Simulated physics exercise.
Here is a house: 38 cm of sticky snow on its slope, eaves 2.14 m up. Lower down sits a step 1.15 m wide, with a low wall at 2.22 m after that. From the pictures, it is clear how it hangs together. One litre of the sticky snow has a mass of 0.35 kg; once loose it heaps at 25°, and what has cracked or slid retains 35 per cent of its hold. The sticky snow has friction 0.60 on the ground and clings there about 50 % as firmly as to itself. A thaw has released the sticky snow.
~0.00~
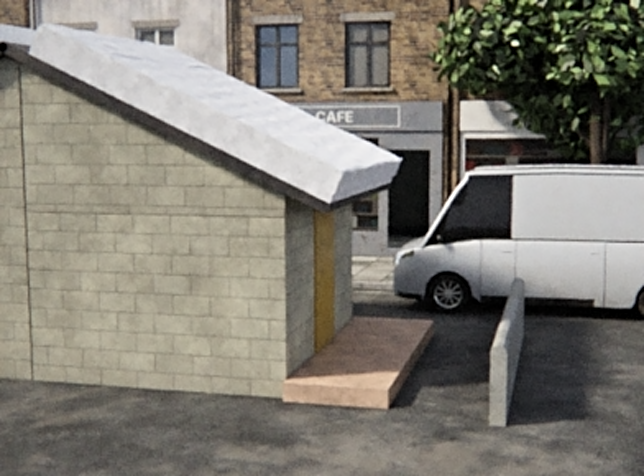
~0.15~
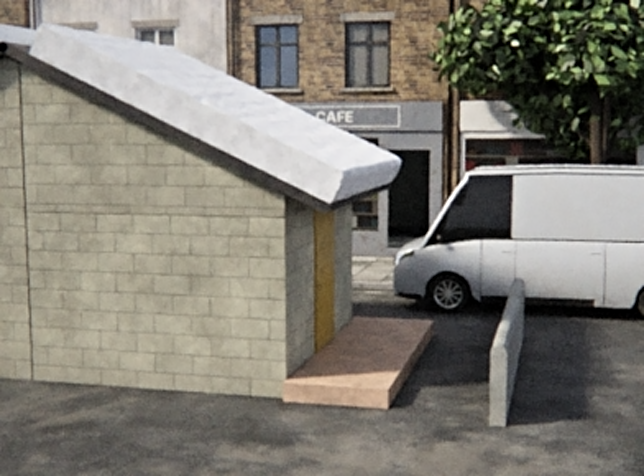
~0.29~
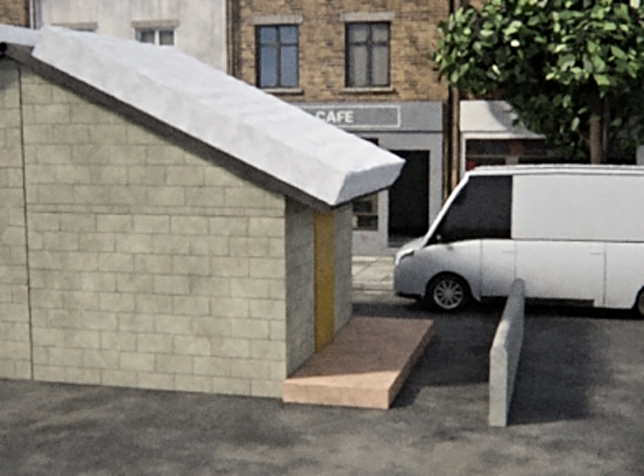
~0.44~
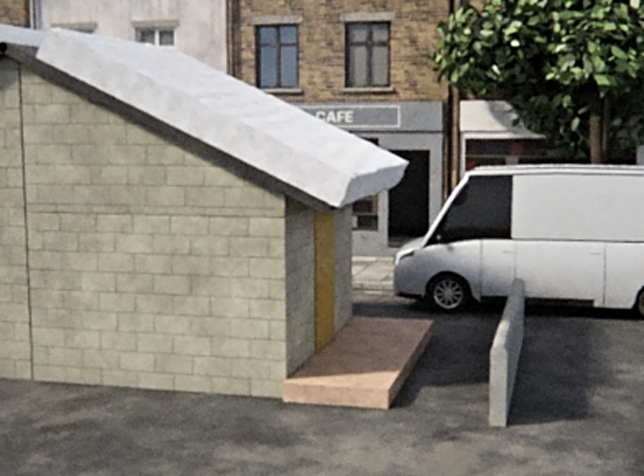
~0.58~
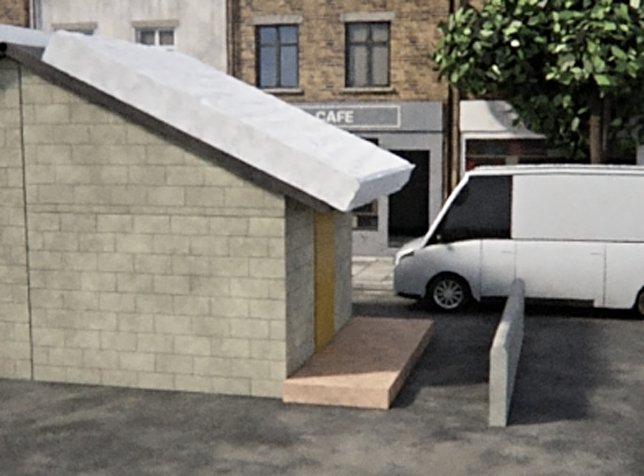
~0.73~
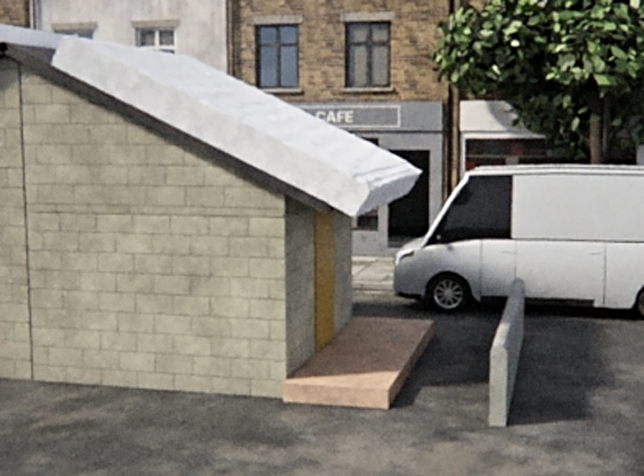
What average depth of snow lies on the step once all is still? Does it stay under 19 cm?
Yes, it stays under 19 cm.
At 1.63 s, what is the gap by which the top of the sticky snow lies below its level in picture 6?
Measured change: Some 0.6 m.
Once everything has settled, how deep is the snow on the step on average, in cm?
8 cm, roughly.
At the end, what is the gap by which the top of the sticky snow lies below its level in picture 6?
Around 2.7 m.
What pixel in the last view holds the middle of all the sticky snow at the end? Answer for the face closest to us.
Roughly at (455, 370).
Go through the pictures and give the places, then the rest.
Foremost bit of the sticky snow at (342, 177), 2 % of it past the eaves, in one piece, in the first frame.
Foremost bit of the sticky snow at (343, 177), its middle shifted 1.1 cm, 2 % of it past the eaves, in one piece, in the second frame.
Foremost bit of the sticky snow at (346, 179), its middle shifted 4.3 cm, 3 % of it past the eaves, in one piece, in the third frame.
Foremost bit of the sticky snow at (351, 181), its middle shifted 10 cm, 4 % of it past the eaves, in one piece, in the fourth frame.
Foremost bit of the sticky snow at (358, 186), its middle shifted 19 cm, 7 % of it past the eaves, in one piece, in the fifth frame.
Foremost bit of the sticky snow at (368, 193), its middle shifted 31 cm, 10 % of it past the eaves, in one piece, in the sixth frame.
After 1.14 s, 90 % of the snow is still up on the roof and 10 % is falling or down.
After 1.63 s, 73 % of the snow is still up on the roof and 27 % is falling or down.
After 2.11 s, 41 % of the snow is still up on the roof and 59 % is falling or down.
After 2.60 s, none of the snow is still up on the roof and all is falling or down.
After 4.30 s, none of the snow is still up on the roof and the snow on the step is 7.8 cm deep on average.
